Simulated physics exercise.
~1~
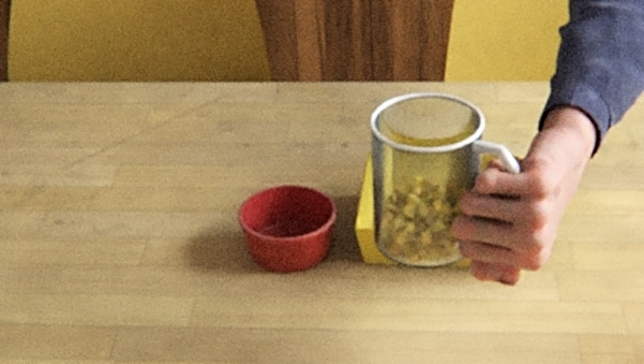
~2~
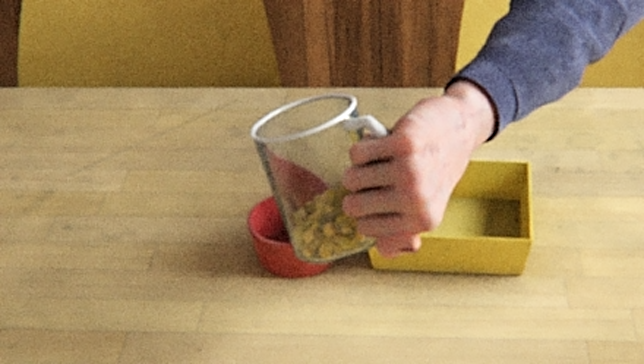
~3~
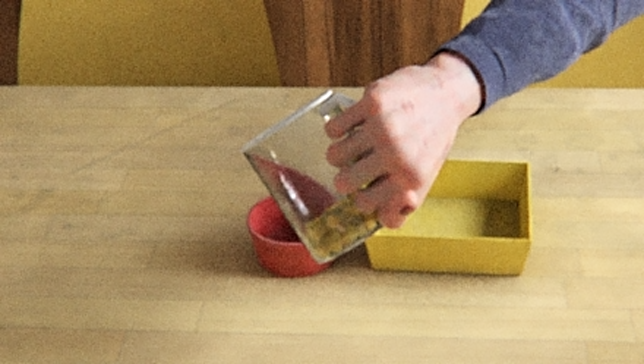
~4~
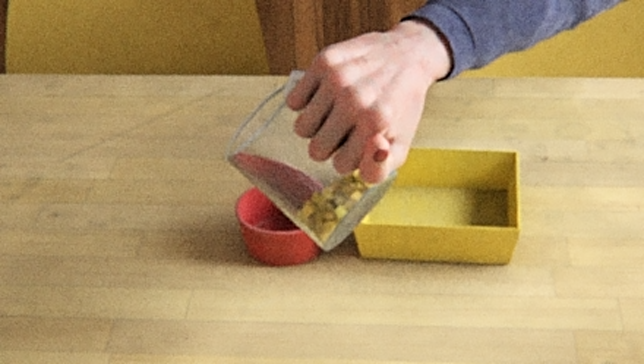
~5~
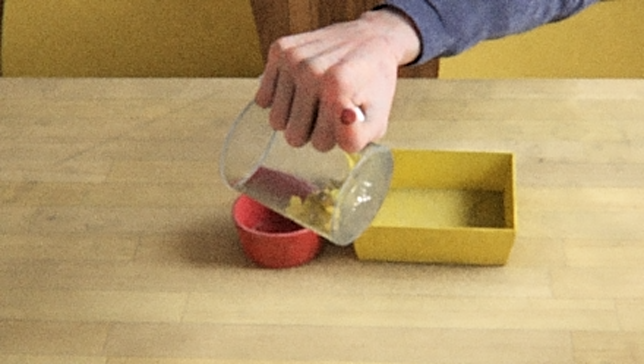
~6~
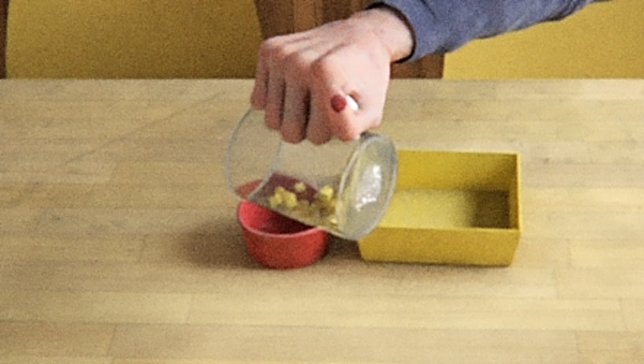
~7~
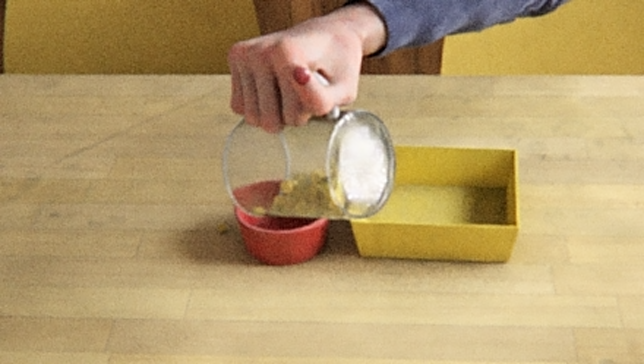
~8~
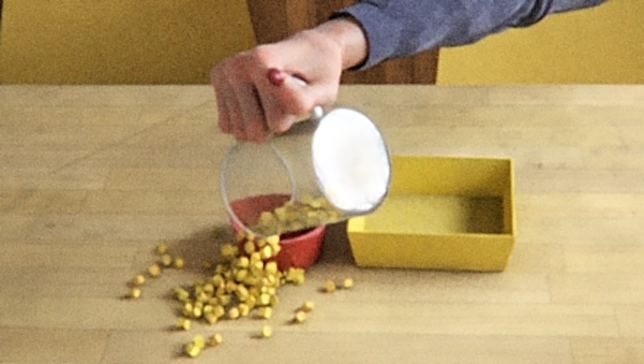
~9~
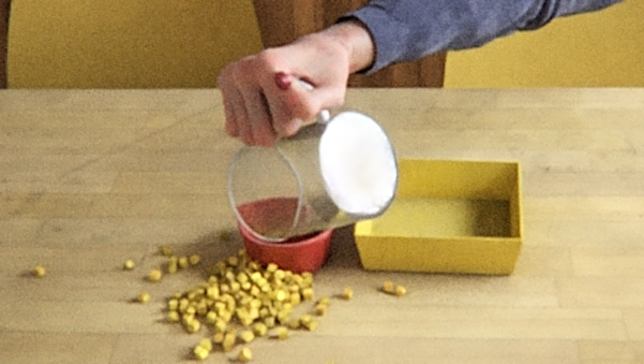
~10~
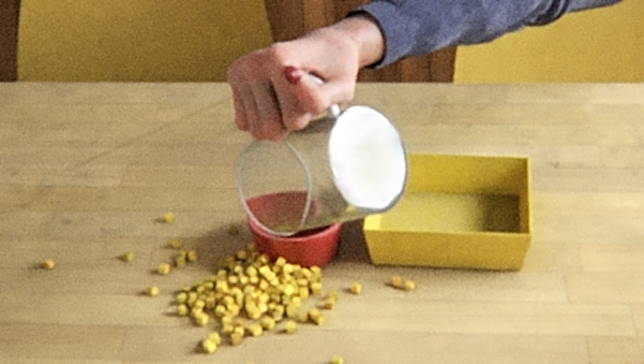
In this clip, a hand moves a clear cup of small yellow cubes left from in front of a yellow tin to above a red dish and tips it steadily until the cubes spill out, missing the dish and ending scattered on the wooden table in front of it.
